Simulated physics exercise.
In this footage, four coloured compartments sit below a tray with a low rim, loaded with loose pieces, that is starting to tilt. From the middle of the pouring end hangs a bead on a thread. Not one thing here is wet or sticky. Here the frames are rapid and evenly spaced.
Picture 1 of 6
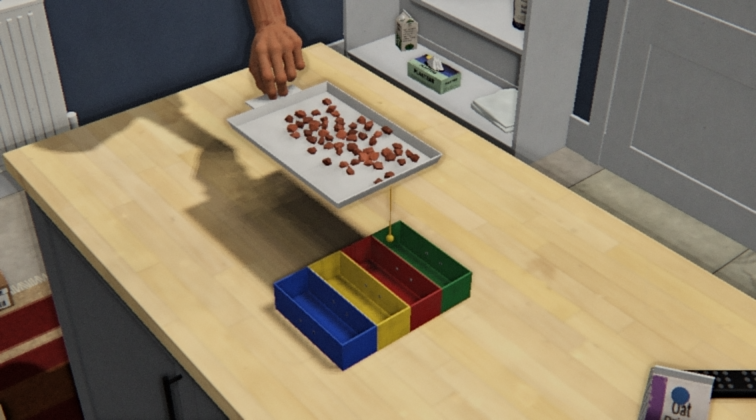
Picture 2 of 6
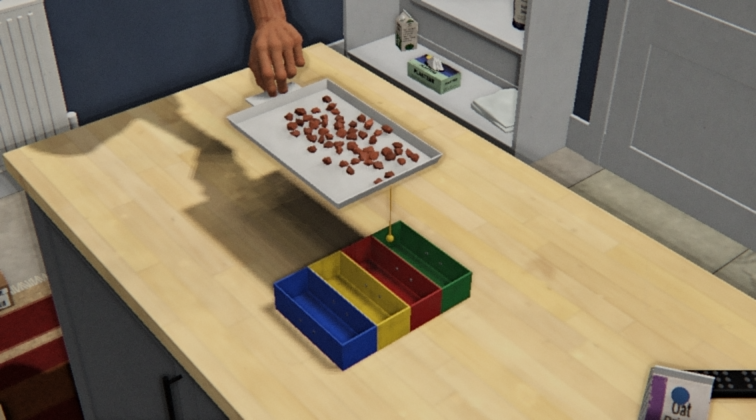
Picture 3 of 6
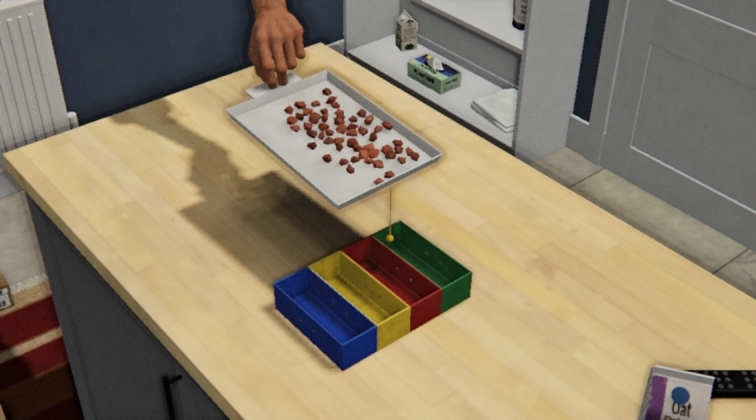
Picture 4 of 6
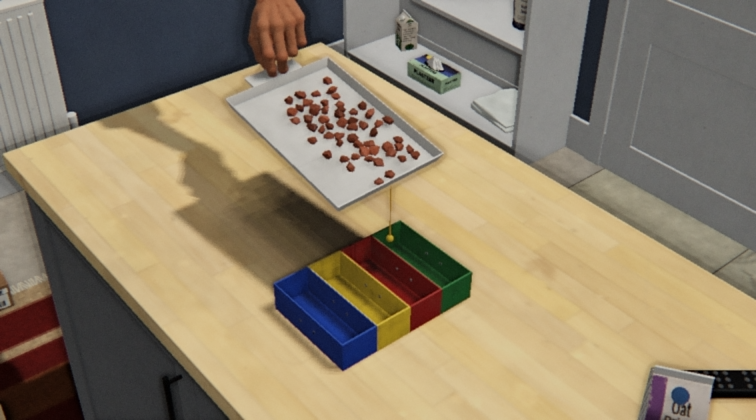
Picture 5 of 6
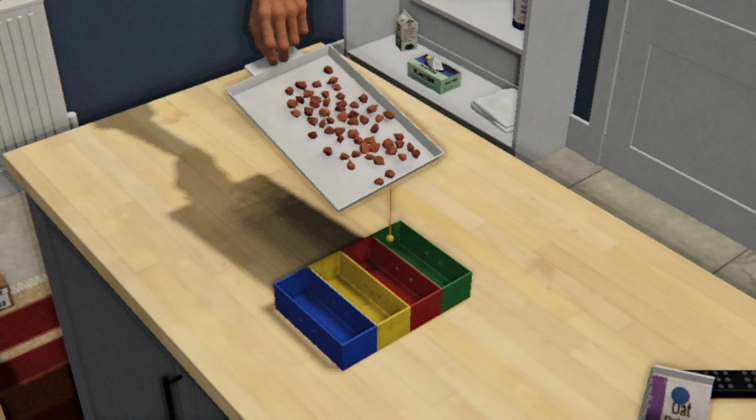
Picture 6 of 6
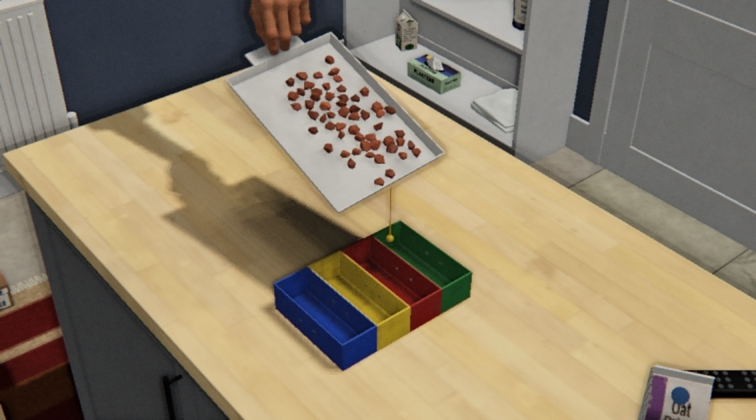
A pale tray of loose reddish-brown pieces, gripped by a hand at its far end, starts out level above blue, yellow, red and green compartments. The hand raises that end steadily, tilting the tray toward its near edge, lowest at the left corner, while the bead hangs on its thread.
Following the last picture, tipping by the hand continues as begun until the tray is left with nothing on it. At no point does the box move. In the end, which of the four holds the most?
The yellow cell holds the most.
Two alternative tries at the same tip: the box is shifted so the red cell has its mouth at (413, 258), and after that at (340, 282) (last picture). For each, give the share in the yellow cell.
In order: 40 percent and 0 percent.
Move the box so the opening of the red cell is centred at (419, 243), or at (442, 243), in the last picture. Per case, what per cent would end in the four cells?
Trial 1 near 80 %, trial 2 near 60 %.
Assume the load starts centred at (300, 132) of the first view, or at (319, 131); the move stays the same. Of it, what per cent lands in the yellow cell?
60 % and 60 %.
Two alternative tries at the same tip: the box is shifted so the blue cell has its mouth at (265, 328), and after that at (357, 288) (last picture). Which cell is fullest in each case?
The green one, then blue.
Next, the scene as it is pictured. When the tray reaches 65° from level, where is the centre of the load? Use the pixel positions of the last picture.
Somewhere about pixel (365, 195).
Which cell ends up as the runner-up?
That red cell.
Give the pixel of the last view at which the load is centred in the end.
Resting centre, last frame: Roughly (374, 308).
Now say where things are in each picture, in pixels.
The first picture shows corners of the pouring end near (338, 199) and (437, 154), level; middle of the load near (341, 135), bits of crushed brick; bead on its thread near (390, 239); blue cell near (360, 346); yellow cell near (393, 326); red cell near (425, 308); green cell near (456, 290).
The second picture shows corners of the pouring end near (338, 200) and (437, 154), level; middle of the load near (341, 134).
The third picture shows corners of the pouring end near (339, 201) and (438, 153), tipped barely, lowest at the left corner; middle of the load near (341, 129).
The fourth picture shows corners of the pouring end near (339, 203) and (438, 152), tipped a little, lowest at the left corner; middle of the load near (342, 123).
The fifth picture shows corners of the pouring end near (339, 205) and (439, 152), tipped clearly, lowest at the left corner; middle of the load near (353, 122).
The sixth picture shows corners of the pouring end near (340, 207) and (439, 152), tipped clearly, lowest at the left corner; middle of the load near (354, 117); blue cell near (360, 346); yellow cell near (393, 326); red cell near (425, 308); green cell near (456, 290).
Shortly afterwards, tray tipped steeply; the bulk on the tray; a little falling or outside the box.
Next, tray tipped past a quarter turn; near half in the yellow cell; near a quarter in the red cell; a little in the blue cell; only a few in the green cell; near a quarter falling or outside the box.
Some moments later, tray tipped past a quarter turn; near half in the yellow cell; near a quarter in the red cell; a little in the green cell; a little in the blue cell.
In the end, tray tipped past a quarter turn; near half in the yellow cell; near a quarter in the red cell; a little in the green cell; a little in the blue cell.
